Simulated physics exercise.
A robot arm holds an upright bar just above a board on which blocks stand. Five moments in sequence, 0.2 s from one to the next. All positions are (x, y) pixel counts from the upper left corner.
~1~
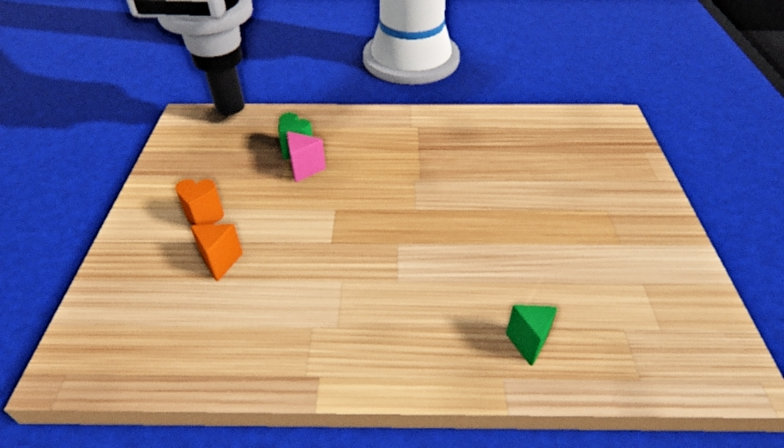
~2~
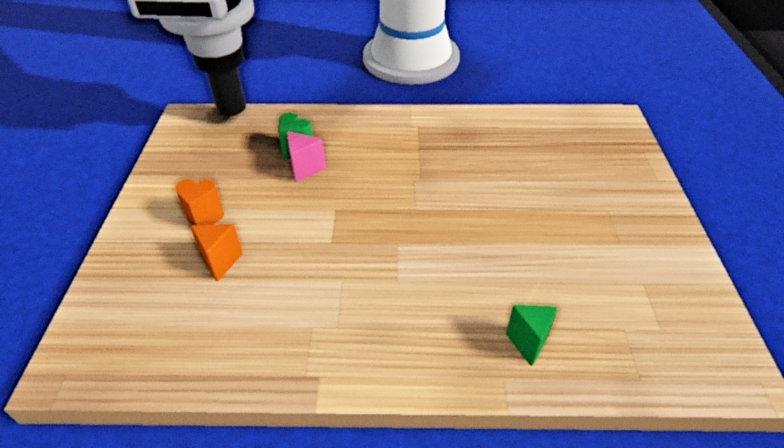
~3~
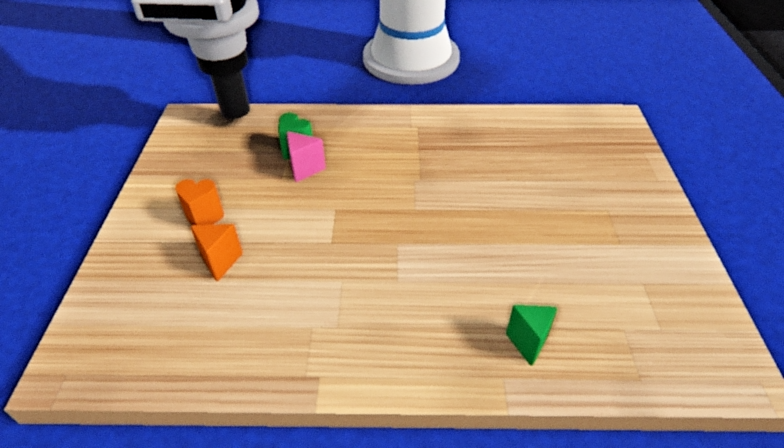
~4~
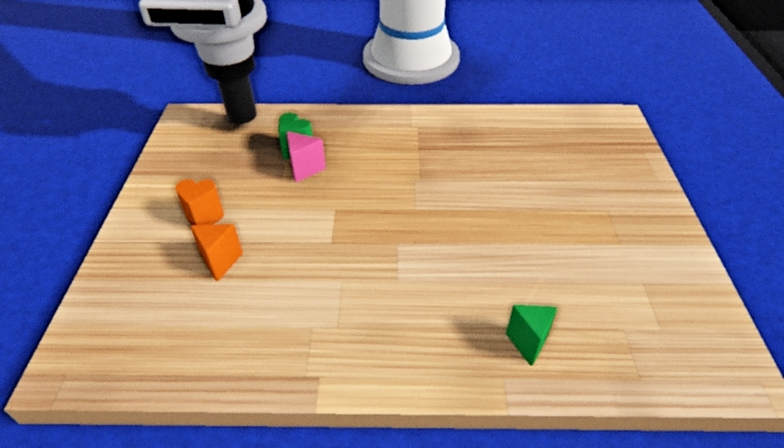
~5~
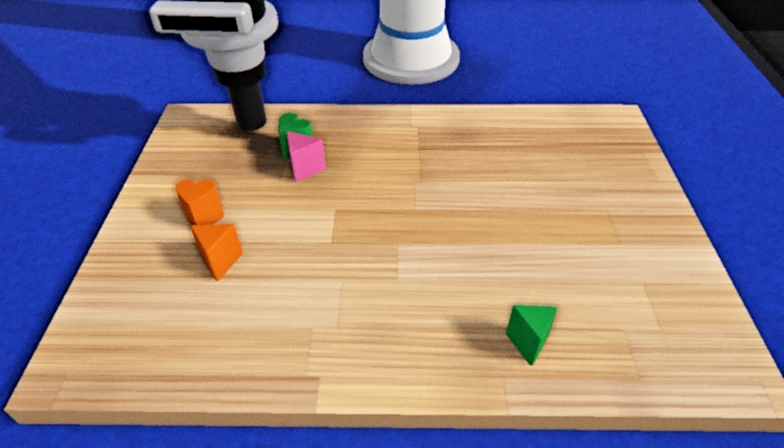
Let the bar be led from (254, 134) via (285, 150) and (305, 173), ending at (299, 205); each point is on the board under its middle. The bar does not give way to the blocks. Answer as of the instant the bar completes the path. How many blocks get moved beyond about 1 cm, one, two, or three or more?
I count two.
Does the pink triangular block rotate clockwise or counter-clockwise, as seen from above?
Anticlockwise, looking down.
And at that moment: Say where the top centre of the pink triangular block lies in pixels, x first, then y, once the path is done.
It is going to be at (324, 173).
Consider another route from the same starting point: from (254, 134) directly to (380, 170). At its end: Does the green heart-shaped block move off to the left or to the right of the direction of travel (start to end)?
Well, taking the path from its start to its end as straight ahead, the green heart-shaped block moves to the right.
On the path given first. One third of the way, bar at (284, 139); green heart-shaped block at (308, 127), turned 25° clockwise.
Two thirds of the way, bar at (303, 161); green heart-shaped block at (332, 137); pink triangular block at (322, 161), turned 20° anticlockwise.
At the end, bar at (297, 193); green heart-shaped block at (332, 137); pink triangular block at (324, 173), turned 110° anticlockwise.
